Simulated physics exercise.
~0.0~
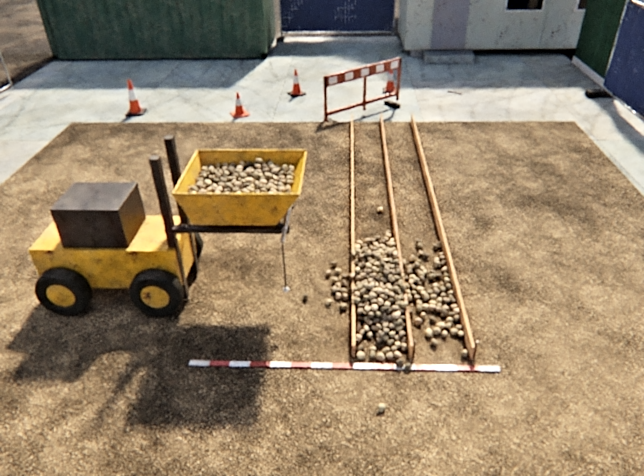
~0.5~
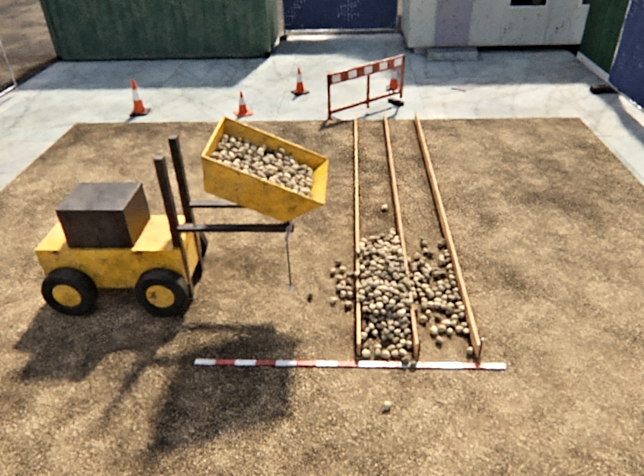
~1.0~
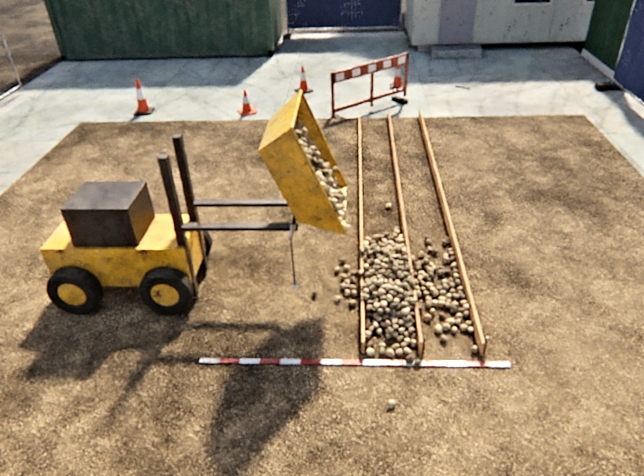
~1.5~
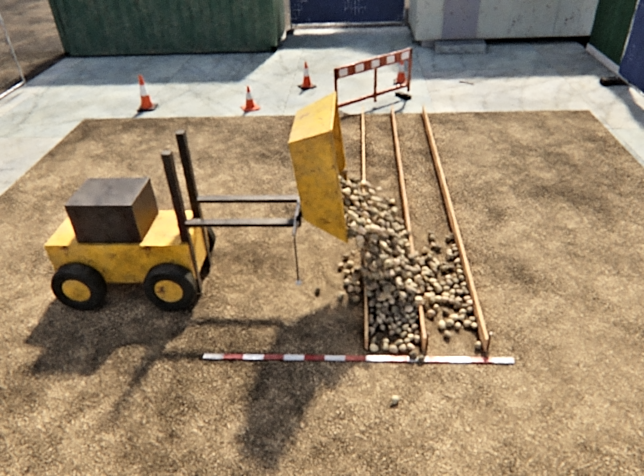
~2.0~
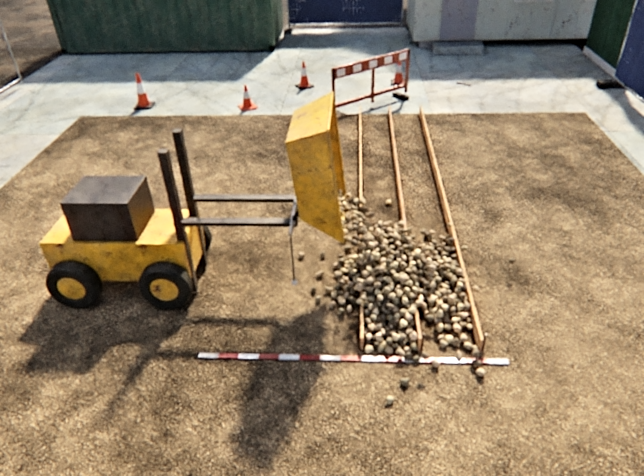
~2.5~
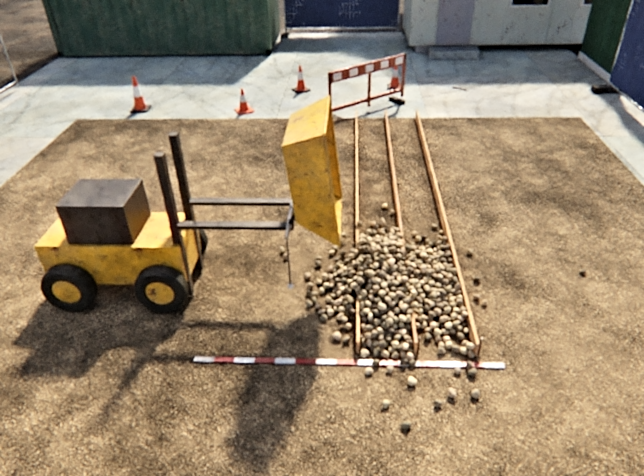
A yellow fork truck tips its skip rightward, emptying rounded stones onto the heap between boards.
